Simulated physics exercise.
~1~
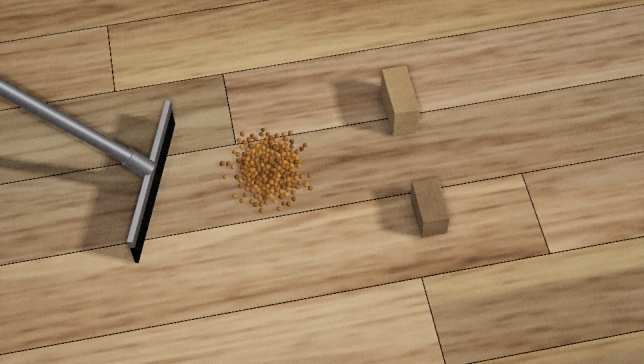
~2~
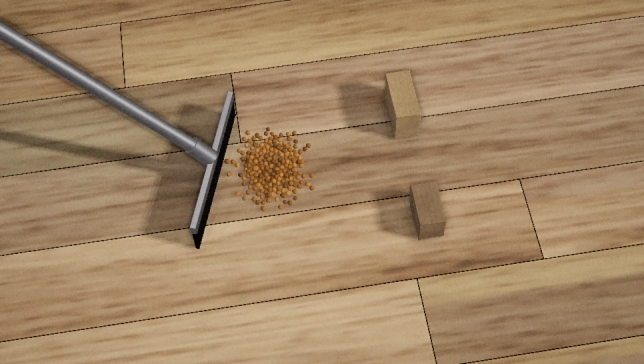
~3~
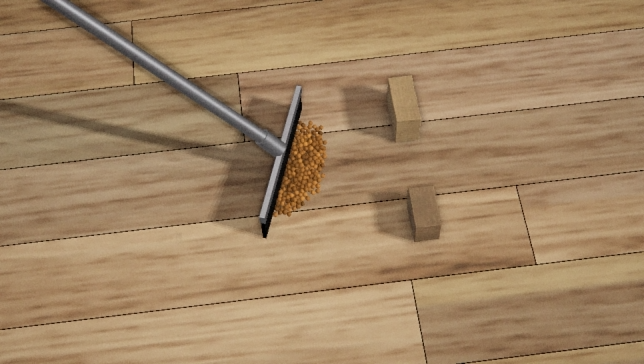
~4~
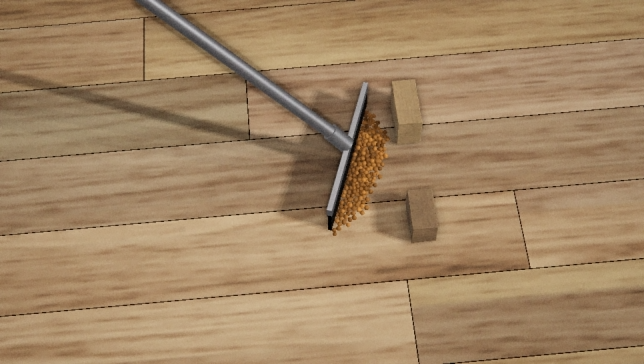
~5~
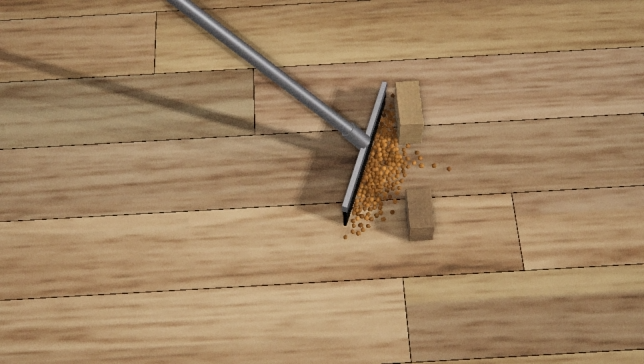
The clip opens on a wood-plank floor where a loose pile of small, round, orange-brown pieces lies between a long-handled squeegee on the left and two tan blocks on the right. The squeegee slides right, its slanted blade closing on the pile. It meets the pieces and packs them into a narrow band along its front edge, then carries them toward the blocks. The view drifts slightly as this goes on. Finally the blade stops close to the blocks, with most of the pieces crowded in front of them and only a few scattered into the gap between.
